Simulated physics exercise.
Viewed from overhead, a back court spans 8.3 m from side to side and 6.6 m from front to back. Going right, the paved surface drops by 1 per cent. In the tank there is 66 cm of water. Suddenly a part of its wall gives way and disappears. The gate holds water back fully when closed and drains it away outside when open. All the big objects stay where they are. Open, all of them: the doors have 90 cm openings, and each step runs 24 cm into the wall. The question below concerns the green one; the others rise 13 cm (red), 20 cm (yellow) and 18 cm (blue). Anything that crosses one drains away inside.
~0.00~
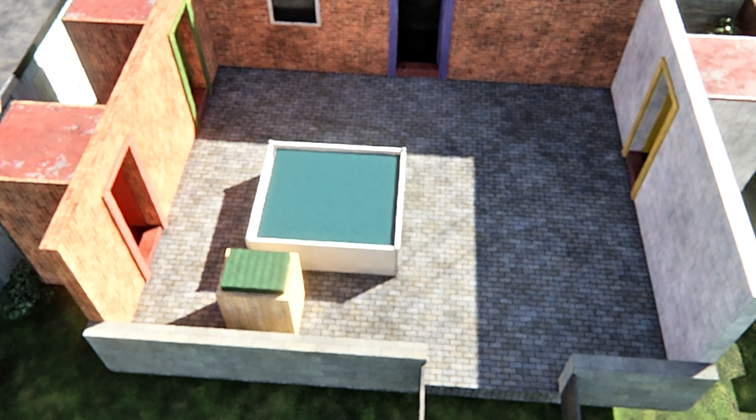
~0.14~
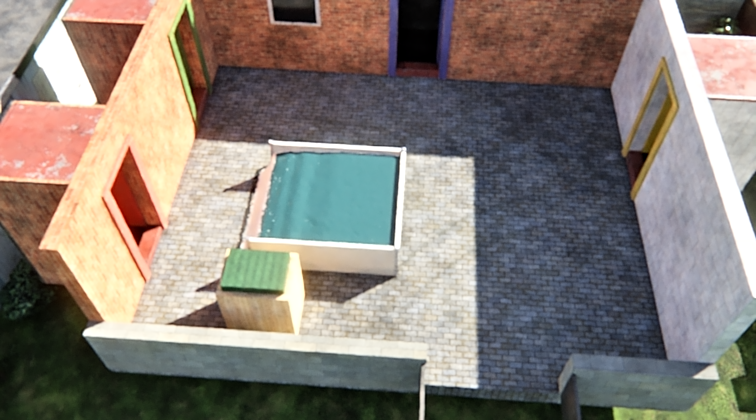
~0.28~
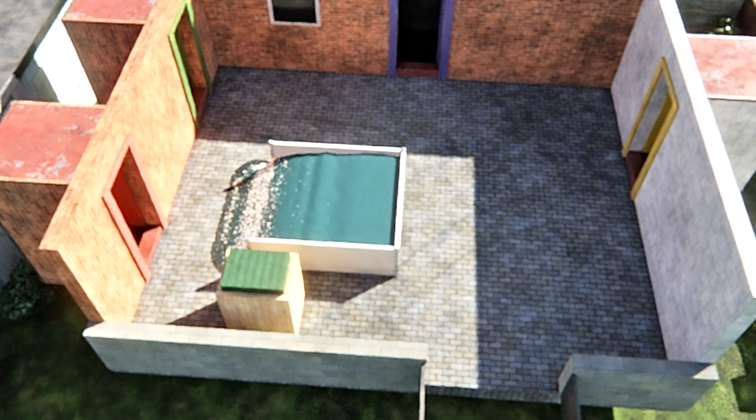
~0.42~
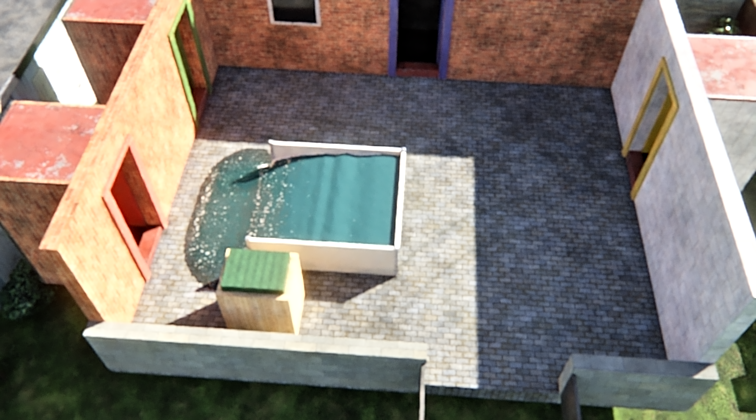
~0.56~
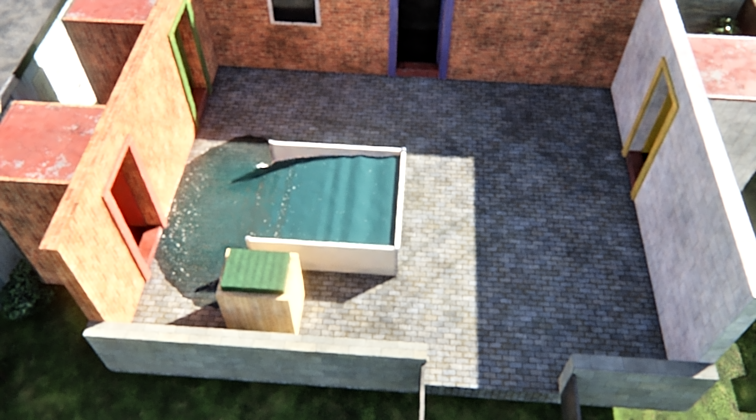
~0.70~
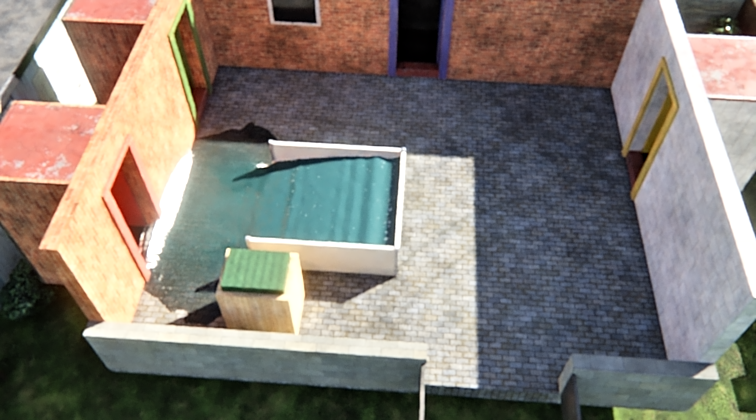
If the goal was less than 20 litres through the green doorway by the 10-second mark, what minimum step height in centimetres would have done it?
A step of about 9 cm would have done it.
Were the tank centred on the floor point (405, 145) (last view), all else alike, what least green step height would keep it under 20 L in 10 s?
Close to 29 cm would do it.
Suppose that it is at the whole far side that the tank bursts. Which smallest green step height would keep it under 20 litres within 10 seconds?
In that case about 14.0 cm.
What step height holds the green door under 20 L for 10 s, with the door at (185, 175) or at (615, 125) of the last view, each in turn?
33 and 9.0 cm.
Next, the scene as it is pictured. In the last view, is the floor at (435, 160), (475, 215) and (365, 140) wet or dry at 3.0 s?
Status: Clear / clear / clear.
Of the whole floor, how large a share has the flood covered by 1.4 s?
Near 15 per cent of the open floor.
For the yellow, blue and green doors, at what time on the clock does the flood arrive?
Arrival times - yellow: 6.0 s; blue: 3.2 s; green: 1.1 s.
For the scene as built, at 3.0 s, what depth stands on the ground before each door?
In cm: Red 25, yellow 0, blue 0, green 13.
After 1.4 s water covers 15 % of the floor, deepest (44 cm) near (181, 208); 10 cm at the green door, 0 litres in over its 20 cm step.
After 3.0 s water covers 30 % of the floor, deepest (37 cm) near (124, 346); 13 cm at the green door, 0 litres in over its 20 cm step.
After 10.0 s water covers 90 % of the floor, deepest (11 cm) near (615, 154); 6 cm at the green door, 0 litres in over its 20 cm step.
At the green door as built, the water arrived by 1.2 s and peaked near 15 cm at 2.2 s.
With a step of 7.5 cm, 38 litres would have come in within the 10 s; with 10 cm, 14 litres. So under 20 litres takes about 9 cm.
